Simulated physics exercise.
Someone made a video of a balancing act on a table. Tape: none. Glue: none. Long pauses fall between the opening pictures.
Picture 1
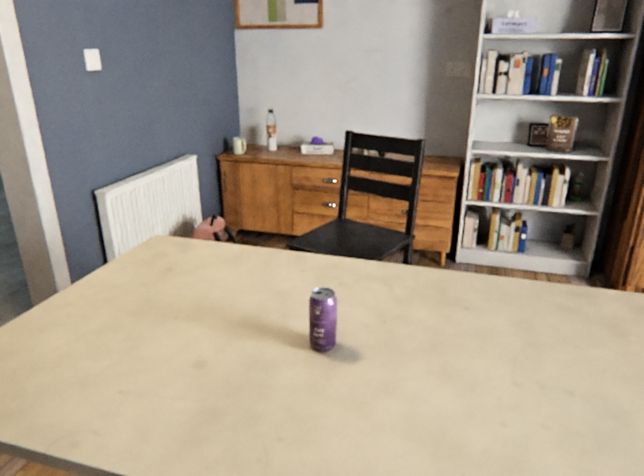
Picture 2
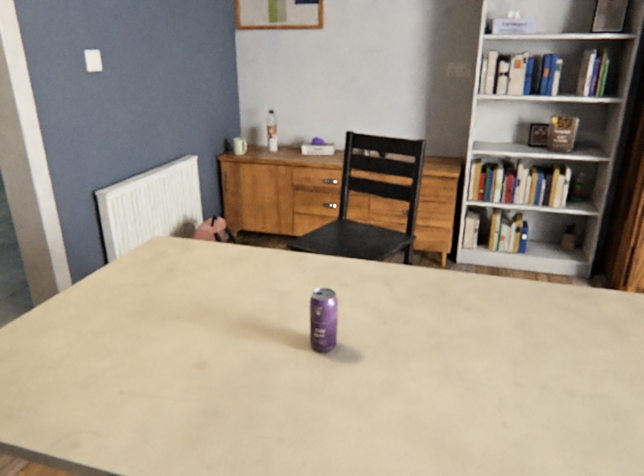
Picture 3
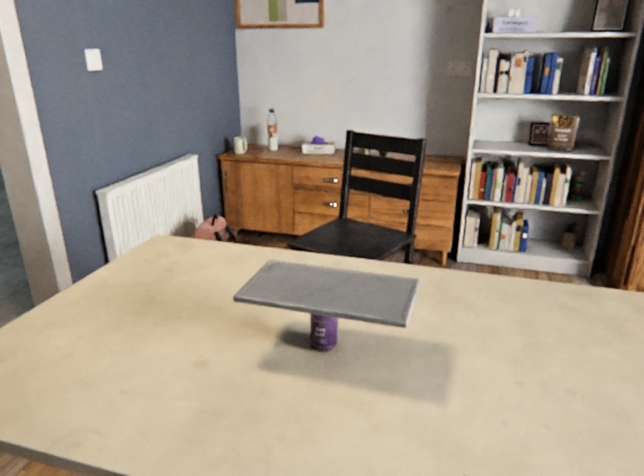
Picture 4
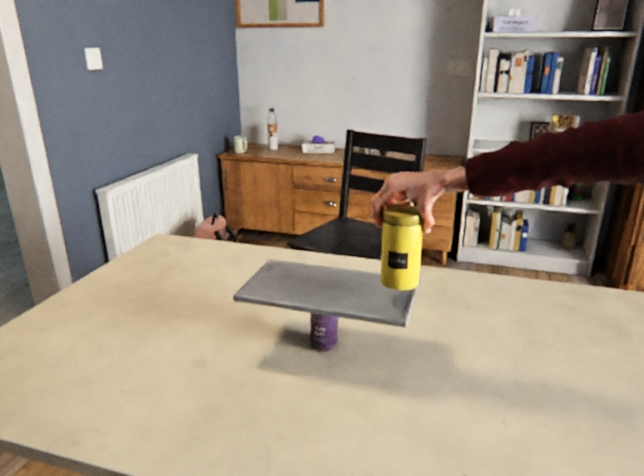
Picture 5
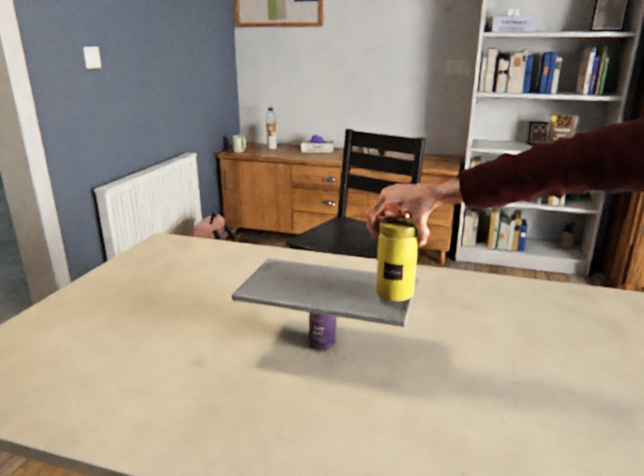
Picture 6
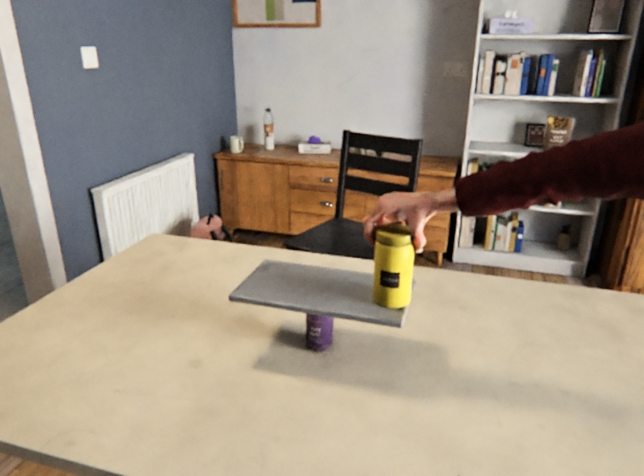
A grey board appeared on top of the purple can on the table, then a hand reached in from the right and lowered a yellow jar onto the board's right end, keeping hold of it.
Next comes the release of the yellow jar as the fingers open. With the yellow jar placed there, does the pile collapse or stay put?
I reckon the stack can't bear the weight there.
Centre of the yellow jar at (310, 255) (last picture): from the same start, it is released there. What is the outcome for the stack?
Result: The stack stays stable.
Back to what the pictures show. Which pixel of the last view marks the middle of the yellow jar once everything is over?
Roughly pixel (473, 366) in the last picture.
Then, 0.40 s past the last view, yellow jar now fallen; grey lid rocked 55° from its first pose.
Then, 0.60 s past the last view, grey lid rocked 34° from its first pose.
Finally, fallen, yellow jar and grey lid; purple can still in place. Final places as the last picture's camera would see them, yellow jar near (473, 366). The stack comes apart.
